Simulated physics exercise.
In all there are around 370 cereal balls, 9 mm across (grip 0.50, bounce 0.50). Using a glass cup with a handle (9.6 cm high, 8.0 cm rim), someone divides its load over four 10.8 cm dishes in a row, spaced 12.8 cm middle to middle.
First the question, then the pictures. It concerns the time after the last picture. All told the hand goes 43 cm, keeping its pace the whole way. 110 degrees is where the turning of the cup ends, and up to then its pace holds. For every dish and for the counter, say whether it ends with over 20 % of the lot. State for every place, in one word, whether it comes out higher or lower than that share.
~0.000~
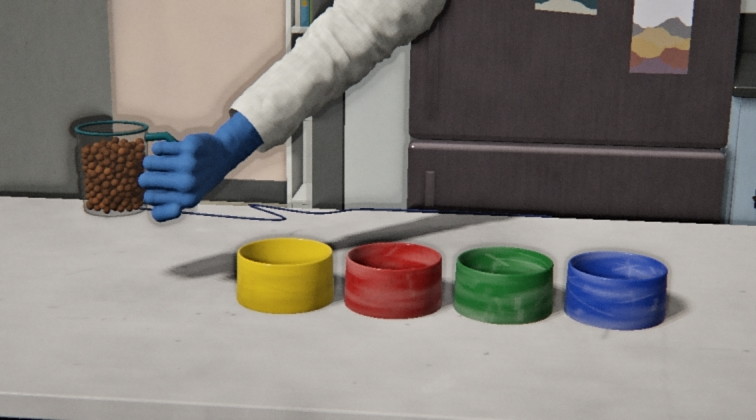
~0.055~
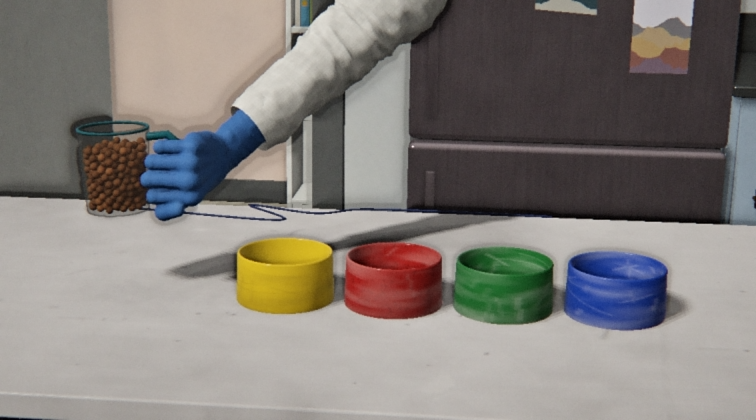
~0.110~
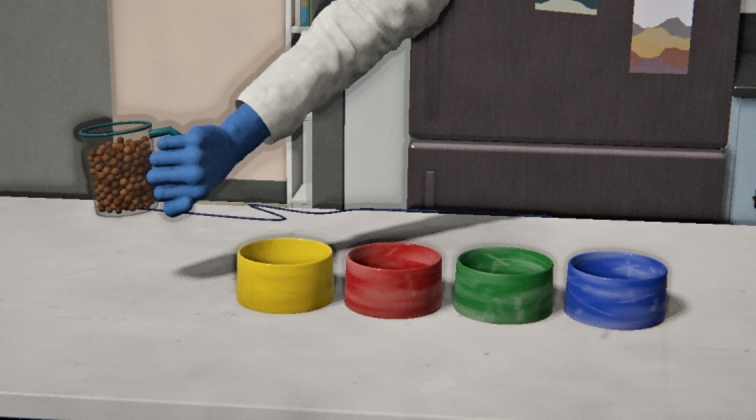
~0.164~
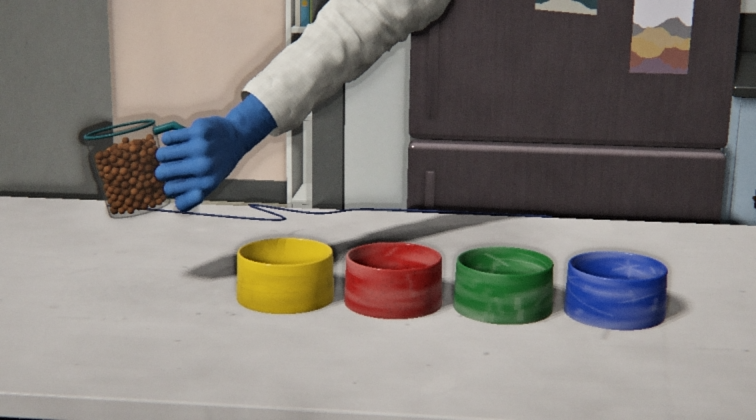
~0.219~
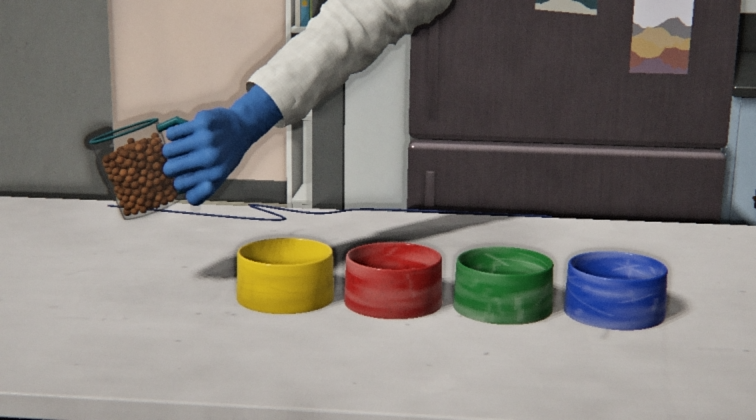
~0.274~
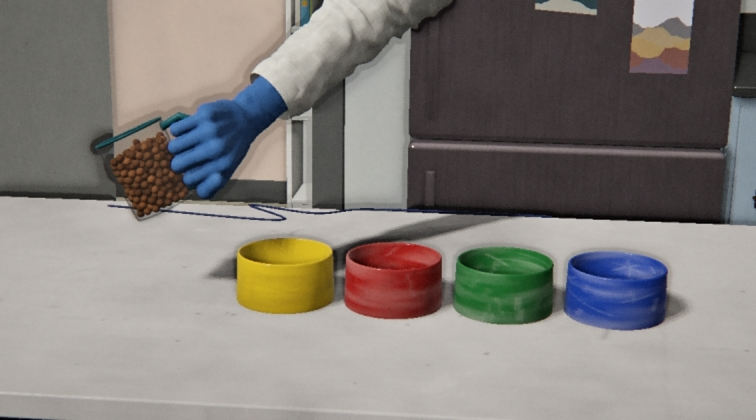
Red: Lower, blue: Lower, green: Lower, yellow: Higher, counter: Higher.
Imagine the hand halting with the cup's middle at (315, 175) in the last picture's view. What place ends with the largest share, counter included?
The largest share goes to yellow.
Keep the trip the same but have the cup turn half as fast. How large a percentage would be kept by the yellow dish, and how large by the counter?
That gives yellow 0 with 10 for the counter.
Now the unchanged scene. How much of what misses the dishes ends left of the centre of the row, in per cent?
Roughly 100 %.
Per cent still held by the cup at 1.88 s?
It works out to about 5 per cent of the load.
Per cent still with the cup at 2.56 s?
Around 0 in a hundred.
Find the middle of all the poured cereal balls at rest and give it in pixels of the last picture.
(266, 289) or so.
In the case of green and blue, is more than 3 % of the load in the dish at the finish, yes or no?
Dish green: It misses. Dish blue: It misses.
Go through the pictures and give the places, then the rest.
In the first frame, cup at (114, 169), tilt 0 degrees, lip at (78, 127), moved 0.0 cm; middle of the pieces at (112, 171); yellow dish at (285, 252); red dish at (394, 256); green dish at (505, 261); blue dish at (618, 266).
In the second frame, cup at (116, 169), tilt 1 degrees, lip at (79, 128), moved 0.2 cm; middle of the pieces at (114, 171).
In the third frame, cup at (122, 169), tilt 6 degrees, lip at (83, 131), moved 0.9 cm; middle of the pieces at (120, 171).
In the fourth frame, cup at (130, 169), tilt 12 degrees, lip at (87, 136), moved 1.9 cm; middle of the pieces at (129, 172).
In the fifth frame, cup at (139, 170), tilt 19 degrees, lip at (93, 141), moved 3.0 cm; middle of the pieces at (138, 172).
In the sixth frame, cup at (147, 170), tilt 25 degrees, lip at (99, 146), moved 4.0 cm; middle of the pieces at (146, 172); yellow dish at (285, 252); red dish at (394, 256); green dish at (505, 261); blue dish at (618, 266). The cup turns about 120 degrees a second and travels 19 cm a second.
After 1.23 s, tilt 110 degrees; cup holds 50 %, yellow 10 %.
Then, at 1.88 s, tilt 110 degrees; cup holds 5 %, red 5 %, yellow 50 %.
Then, at 2.56 s, tilt 110 degrees; cup holds 0 %, red 10 %, yellow 50 %.
In the end, at 2.9 s, red 10 %, blue 0 %, green 0 %, yellow 50 %, counter 45 %.
